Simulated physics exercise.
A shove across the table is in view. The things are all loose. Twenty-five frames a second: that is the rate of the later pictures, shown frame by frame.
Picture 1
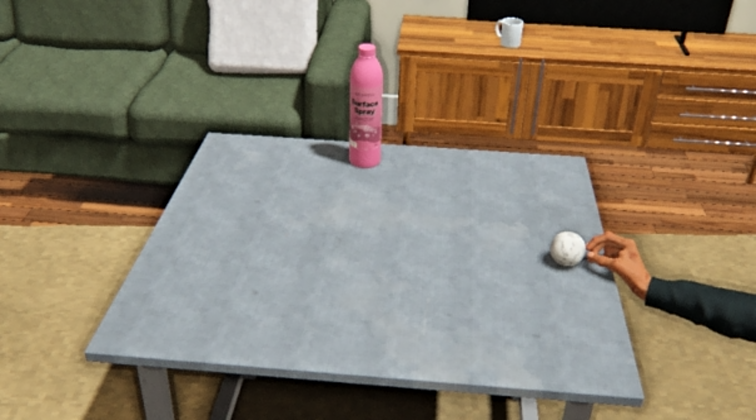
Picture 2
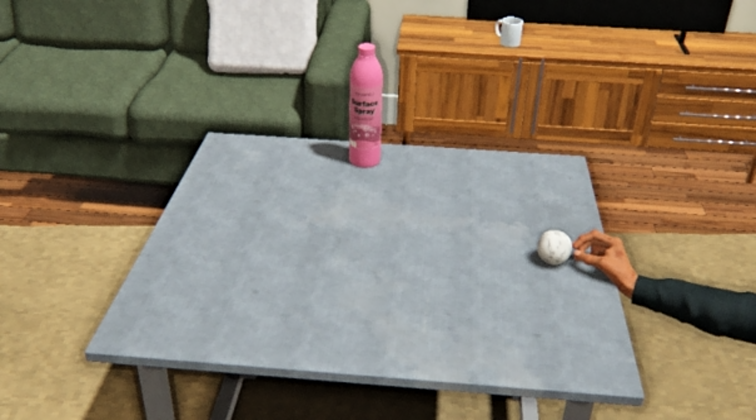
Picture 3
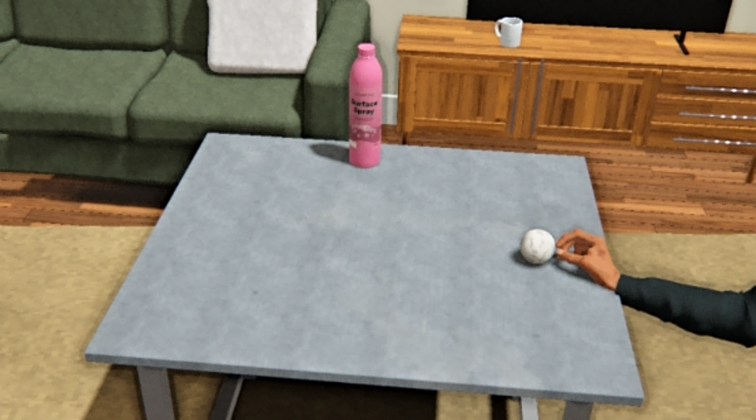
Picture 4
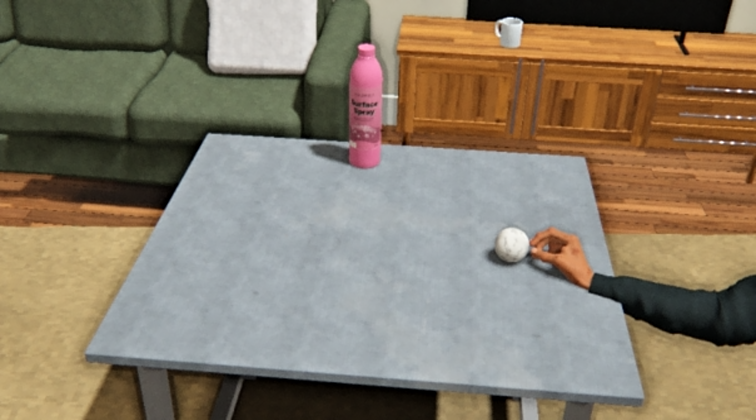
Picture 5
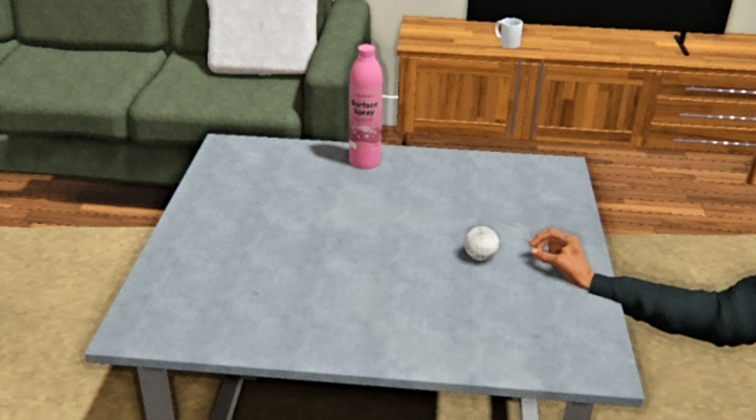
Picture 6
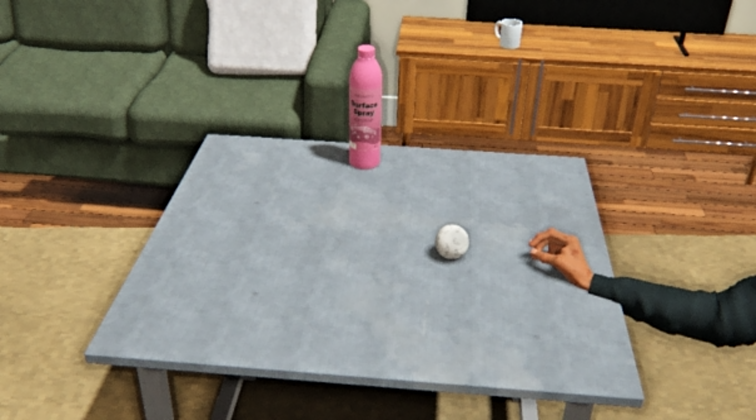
A hand pushes a white ball left across a grey table, then releases it mid-roll.
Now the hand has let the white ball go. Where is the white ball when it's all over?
Off the table.
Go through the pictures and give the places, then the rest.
In the first frame, under the hand; white ball (568, 249).
In the second frame, under the hand; white ball (554, 248).
In the third frame, under the hand; white ball (537, 247).
In the fourth frame, white ball (512, 245).
In the fifth frame, white ball (481, 244) moved about its own width.
In the sixth frame, white ball (452, 242) moved well along.
Then, 0.20 s later than the last frame, white ball moved well along near (314, 232).
Then, 0.40 s later than the last frame, white ball moved well along near (191, 224).
Then, 0.70 s later than the last frame, white ball now off the table.
Then, 0.90 s later than the last frame, things are still on the move.
When it is over, off the table, white ball.
